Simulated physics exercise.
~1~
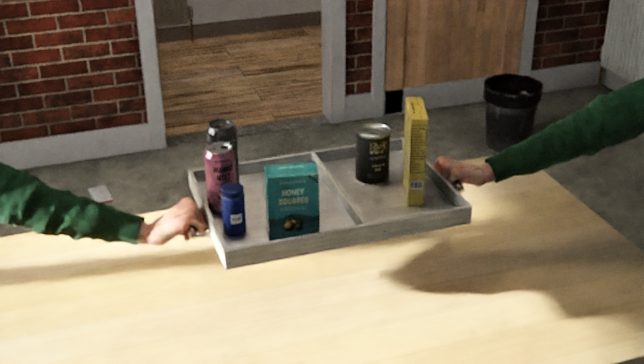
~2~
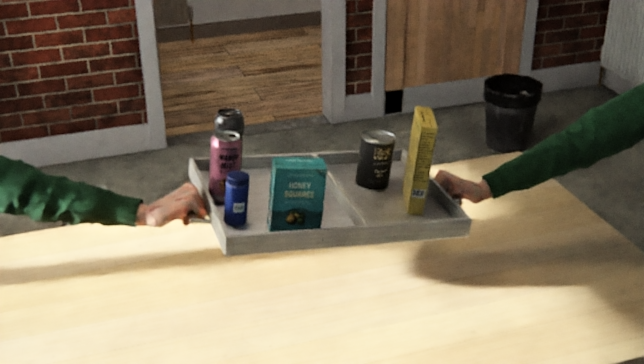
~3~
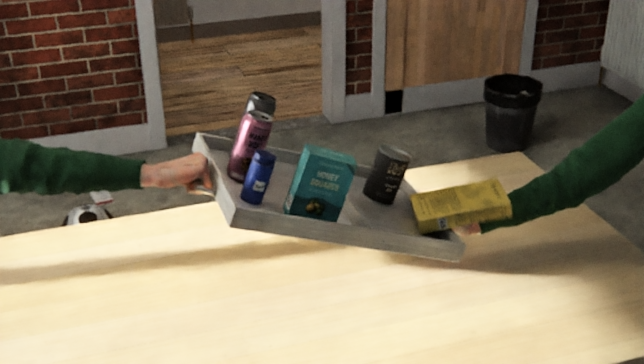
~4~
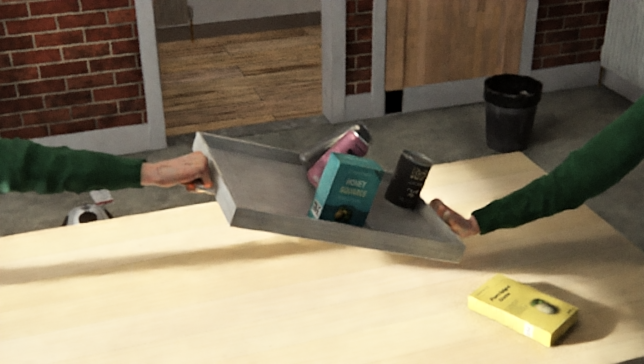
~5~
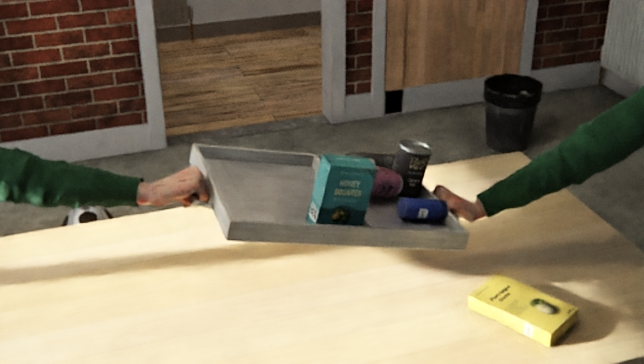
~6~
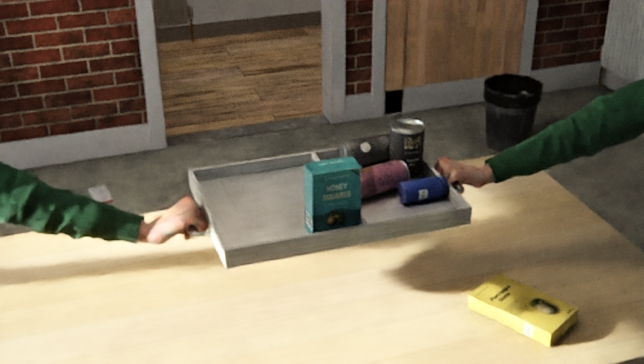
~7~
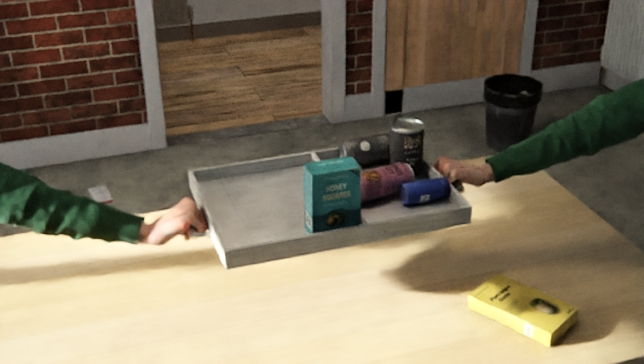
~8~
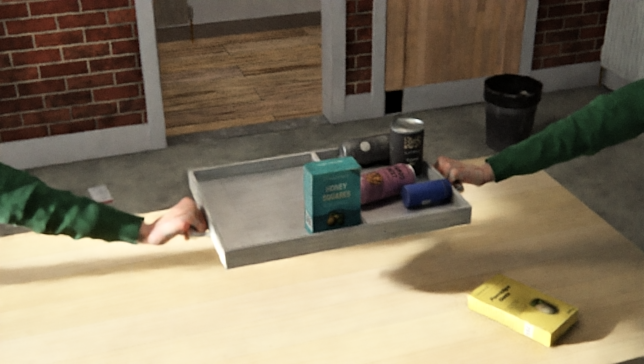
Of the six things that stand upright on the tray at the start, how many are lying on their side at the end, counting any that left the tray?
Four of them end up lying down. The blue container, the pink can and the grey can lie on the tray, and the yellow packet lies on the table.
